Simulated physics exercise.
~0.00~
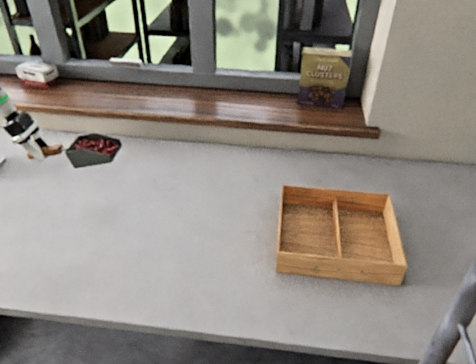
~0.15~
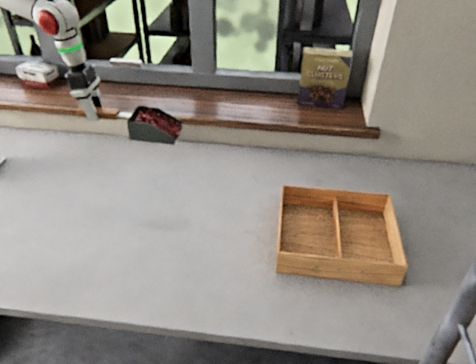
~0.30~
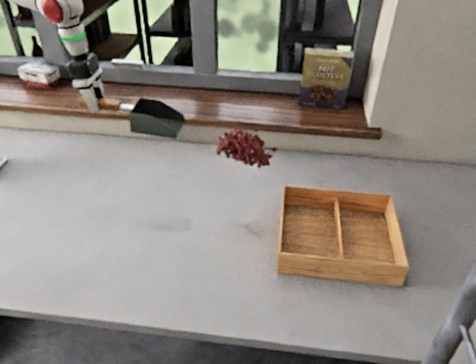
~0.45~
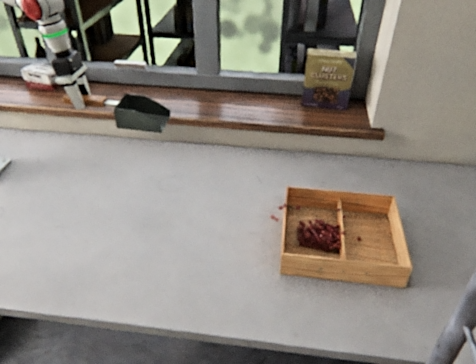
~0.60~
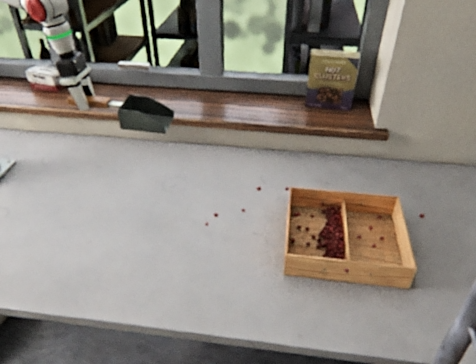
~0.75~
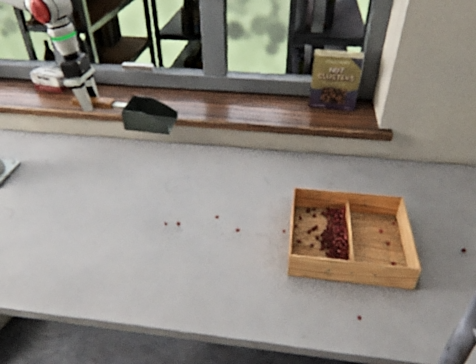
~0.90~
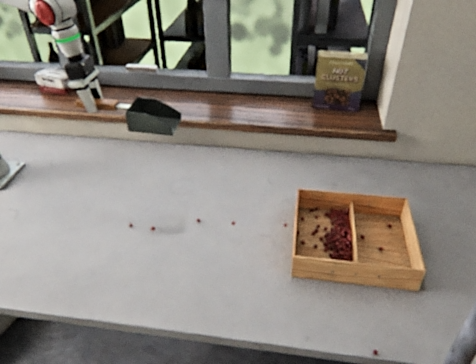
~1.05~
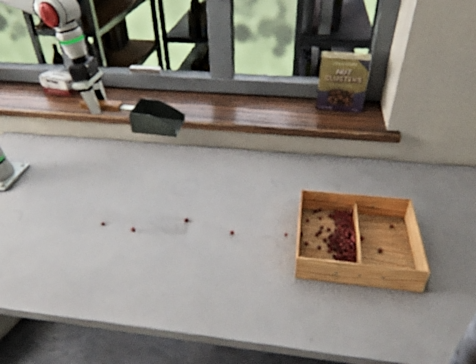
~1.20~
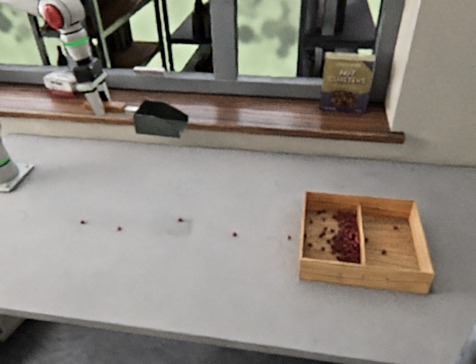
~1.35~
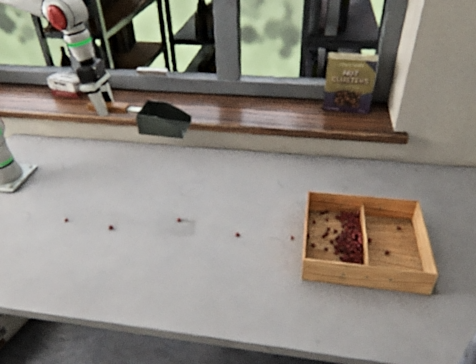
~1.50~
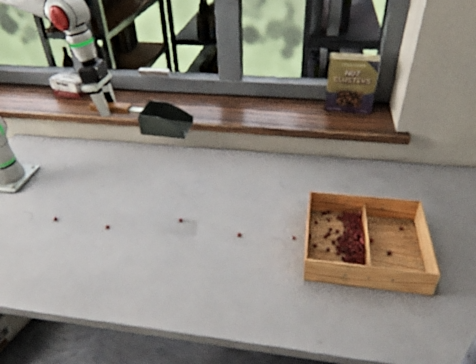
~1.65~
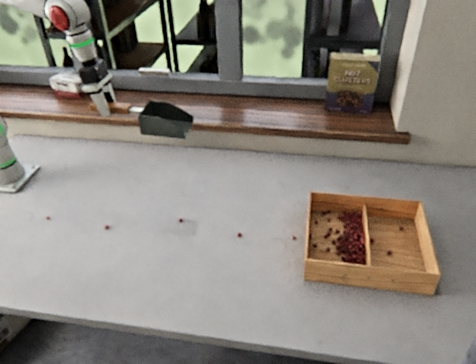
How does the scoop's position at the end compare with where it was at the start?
At the end the scoop is farther to the right and higher up, held in front of the wooden windowsill, whereas it started lower down near the left side.
